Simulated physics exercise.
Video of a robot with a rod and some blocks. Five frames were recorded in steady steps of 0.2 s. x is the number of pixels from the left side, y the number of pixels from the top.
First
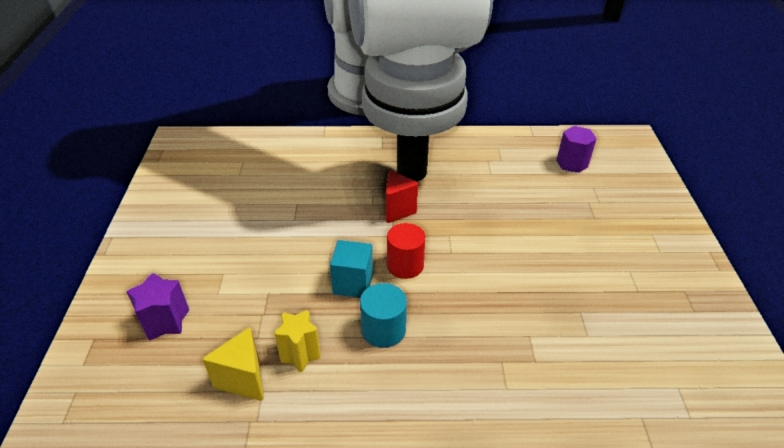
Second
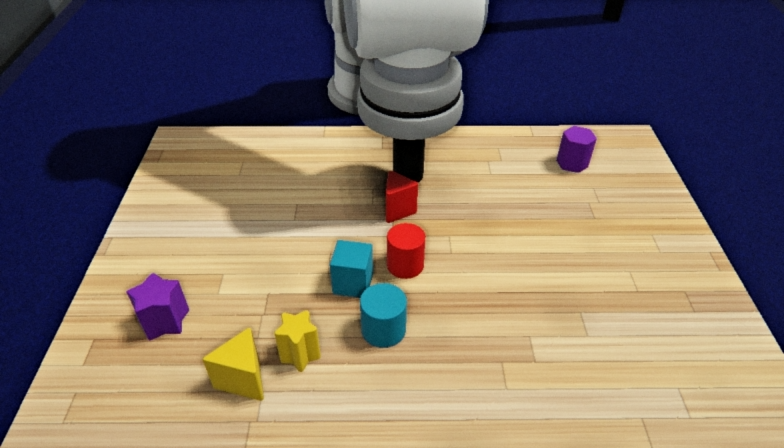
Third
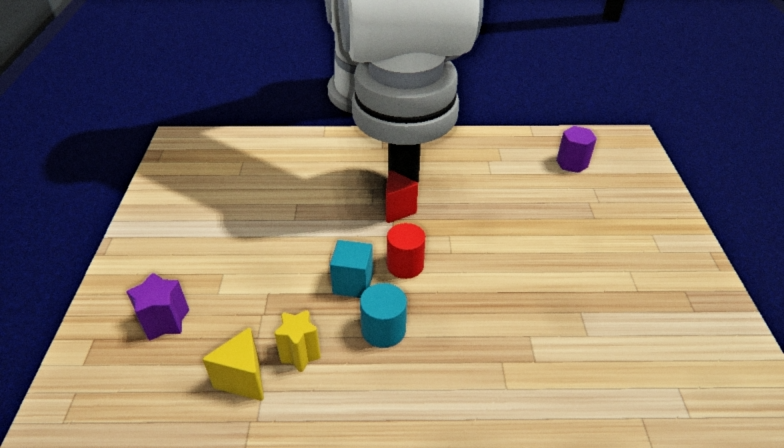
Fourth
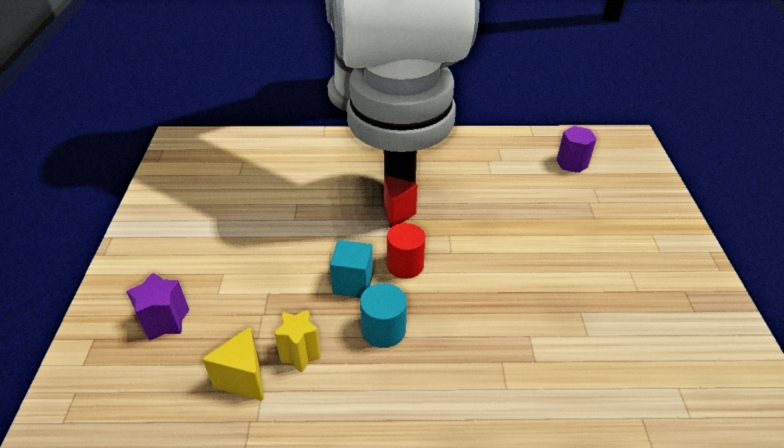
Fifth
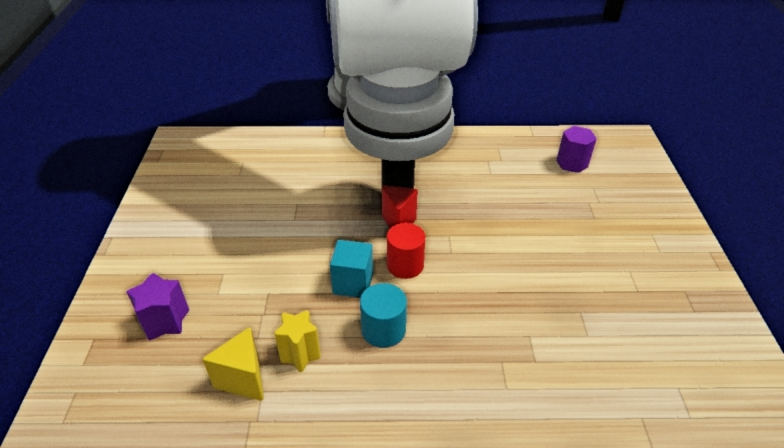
A grey-white robot arm with a black rod reaches over a light wooden tabletop, seen from above at a slant by a still camera against a dark blue floor. Turquoise and red blocks cluster near the middle, yellow and purple ones sit left, and another purple one stands far right. The rod shifts slightly left and nearer, then nudges the red triangular block a little toward the red cylinder.
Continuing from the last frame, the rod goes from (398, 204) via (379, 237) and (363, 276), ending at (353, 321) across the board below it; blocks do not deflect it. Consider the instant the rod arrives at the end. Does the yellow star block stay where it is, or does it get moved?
The block you're asking about gets moved.
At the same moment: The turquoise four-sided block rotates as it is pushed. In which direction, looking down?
The turquoise four-sided block rotates clockwise.
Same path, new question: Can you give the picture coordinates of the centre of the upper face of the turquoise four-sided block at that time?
Its top middle will sit at (312, 306).
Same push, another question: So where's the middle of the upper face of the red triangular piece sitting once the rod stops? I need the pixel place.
I think it will end close to (403, 224).
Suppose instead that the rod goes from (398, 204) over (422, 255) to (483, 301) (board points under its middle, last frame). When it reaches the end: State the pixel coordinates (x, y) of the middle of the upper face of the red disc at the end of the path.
At roughly (405, 266).
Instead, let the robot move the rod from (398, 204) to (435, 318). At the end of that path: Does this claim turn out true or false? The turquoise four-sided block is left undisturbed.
The claim holds.
On the path given first. One third of the way, rod (378, 229); red triangular piece (402, 222), turned 70° anticlockwise.
Two thirds of the way, rod (362, 267); turquoise four-sided block (339, 270), turned 20° clockwise; red triangular piece (403, 224), turned 80° anticlockwise.
At the end, rod (352, 312); yellow star block (283, 333), turned 15° anticlockwise; turquoise four-sided block (312, 306), turned 65° clockwise; turquoise disc (388, 310); red triangular piece (403, 224), turned 80° anticlockwise.
